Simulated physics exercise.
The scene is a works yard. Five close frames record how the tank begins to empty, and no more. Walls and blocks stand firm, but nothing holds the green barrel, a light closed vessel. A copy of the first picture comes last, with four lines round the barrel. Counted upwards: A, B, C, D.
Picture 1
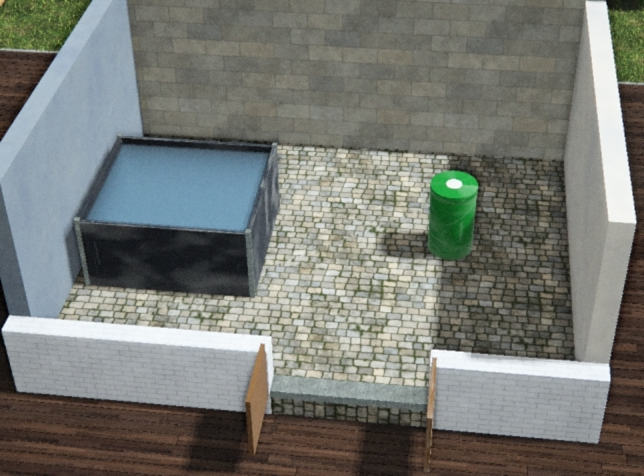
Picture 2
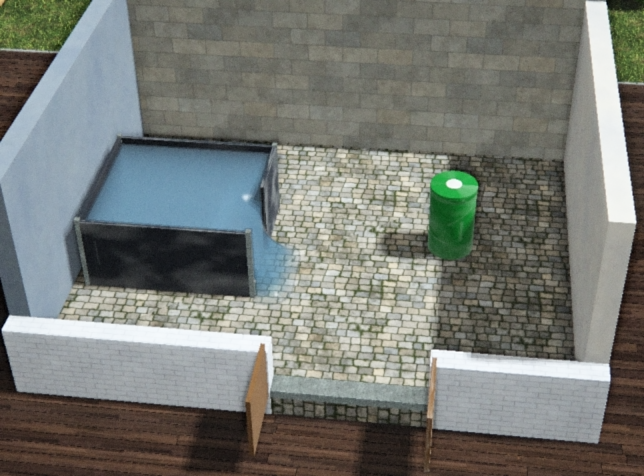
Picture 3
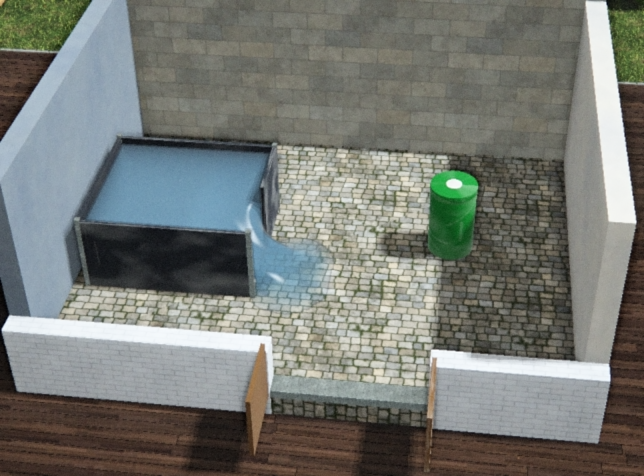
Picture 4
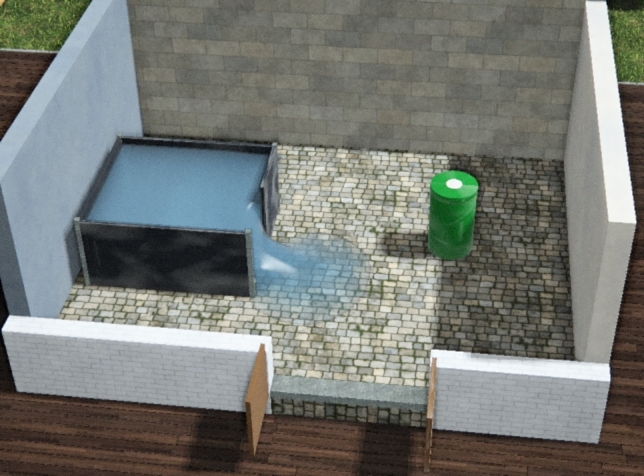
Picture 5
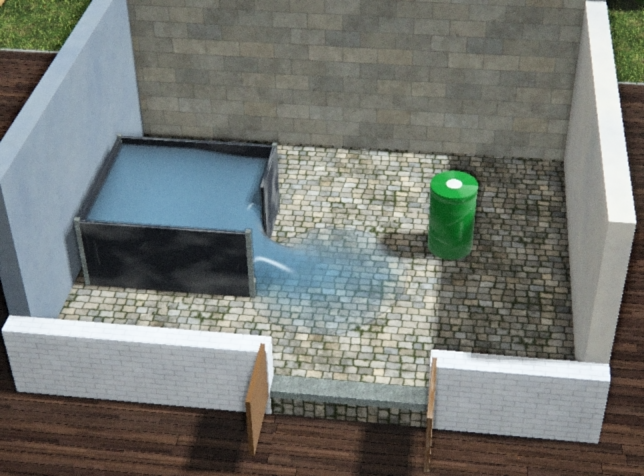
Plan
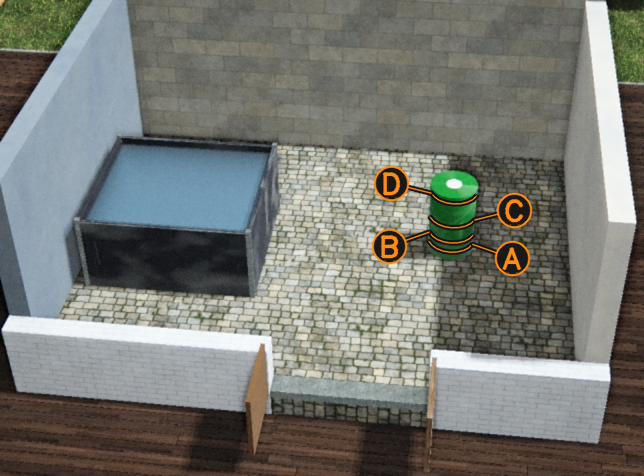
In a walled works yard, a dark tank full of water on the left opened on its right side, and water poured out and spread across the paving towards a green barrel that stayed still.
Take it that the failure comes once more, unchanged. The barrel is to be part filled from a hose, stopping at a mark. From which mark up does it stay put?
Choose C.
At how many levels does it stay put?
Two of the four.
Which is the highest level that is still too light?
Here it is level B.
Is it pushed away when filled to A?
Yes, that goes wrong.
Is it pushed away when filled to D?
No, that is safe.
In orange, A at (449, 252); B at (450, 243); C at (451, 227); D at (453, 203); from the bottom up A, B, C, D.
With A, it is pushed about 4 times its own width away.
With B, it is pushed about half its own width away.
With C, it does not move.
With D, it does not move.
